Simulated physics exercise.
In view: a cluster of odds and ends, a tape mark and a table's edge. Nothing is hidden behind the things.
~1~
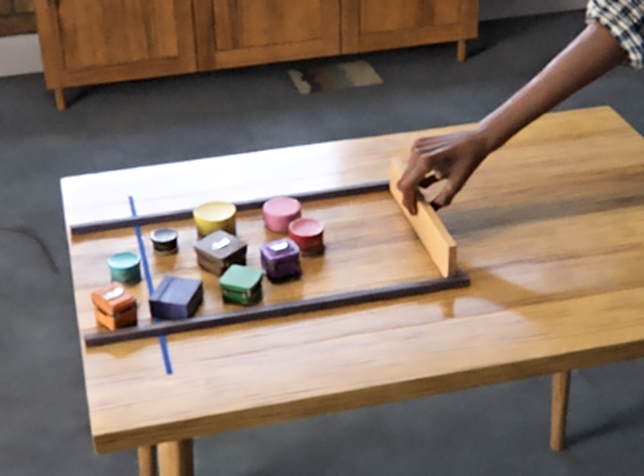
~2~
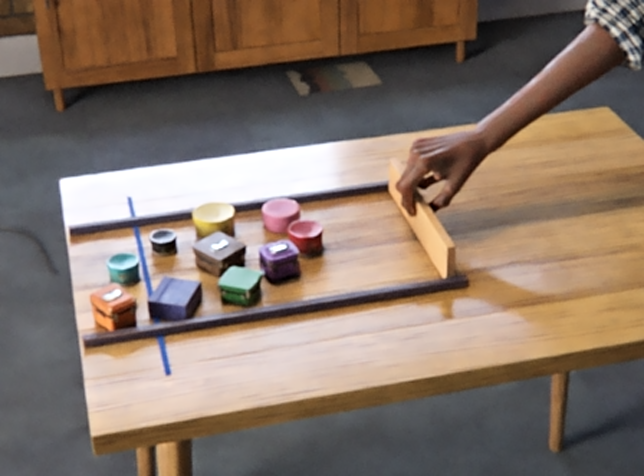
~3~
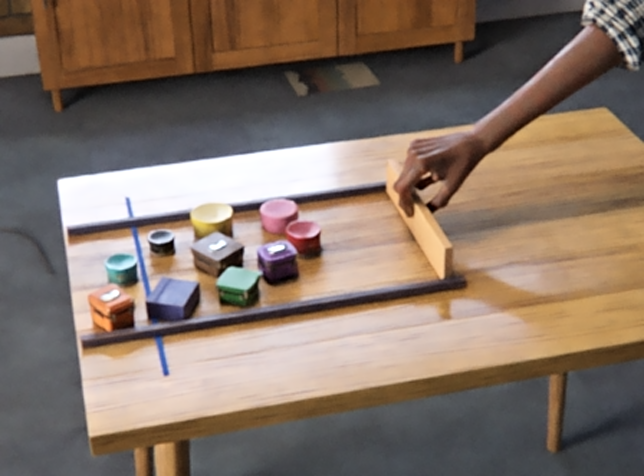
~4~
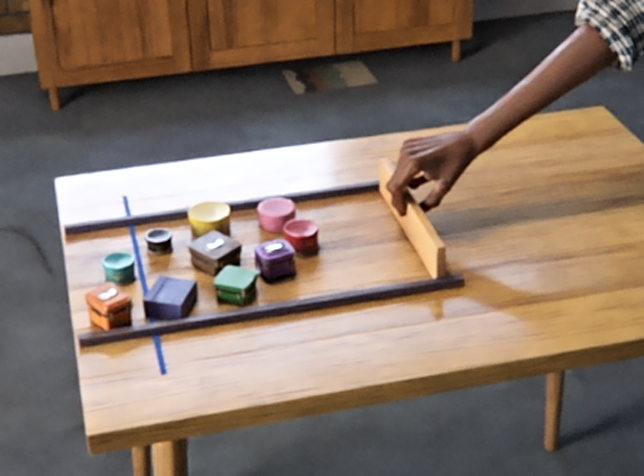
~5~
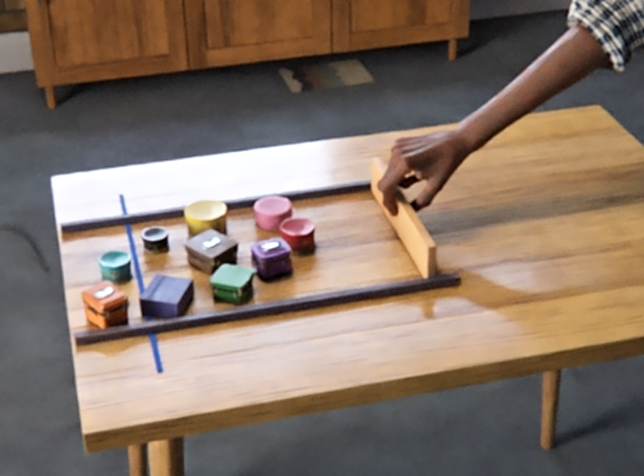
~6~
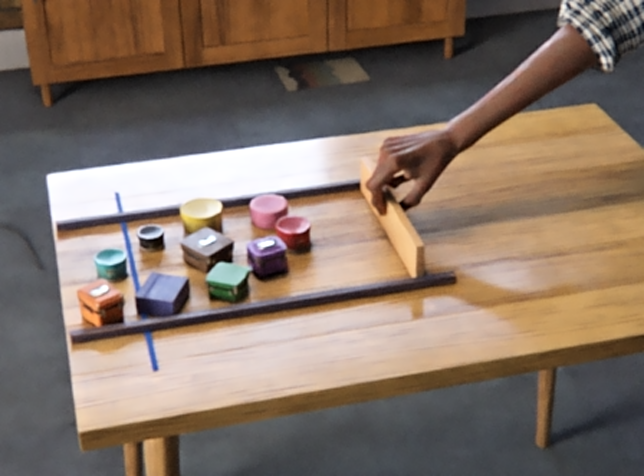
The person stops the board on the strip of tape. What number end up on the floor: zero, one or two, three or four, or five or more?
In the end the number that fall off is one or two.
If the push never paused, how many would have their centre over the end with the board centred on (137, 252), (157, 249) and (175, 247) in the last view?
Past the end: 2, 0 and 0.
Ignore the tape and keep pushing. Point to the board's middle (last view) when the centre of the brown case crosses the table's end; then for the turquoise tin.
For the brown case at (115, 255), for the turquoise tin at (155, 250).
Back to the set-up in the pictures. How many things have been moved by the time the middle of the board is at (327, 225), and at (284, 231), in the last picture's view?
0 and 2.
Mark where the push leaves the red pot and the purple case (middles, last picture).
About (115, 262), and the other about (119, 279).
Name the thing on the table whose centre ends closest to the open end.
That is the yellow tin.
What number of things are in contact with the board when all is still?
The number is 4.
Soon after, none off yet; orange case at rest near (101, 305); turquoise tin at rest near (111, 265); blue block at rest near (163, 294).
Then, none off yet; orange case moved a little near (90, 308); turquoise tin moved about its own width near (81, 268); blue block moved about its own width near (127, 304).
At rest, the number that fall off is one or two; fallen, turquoise tin and orange case.
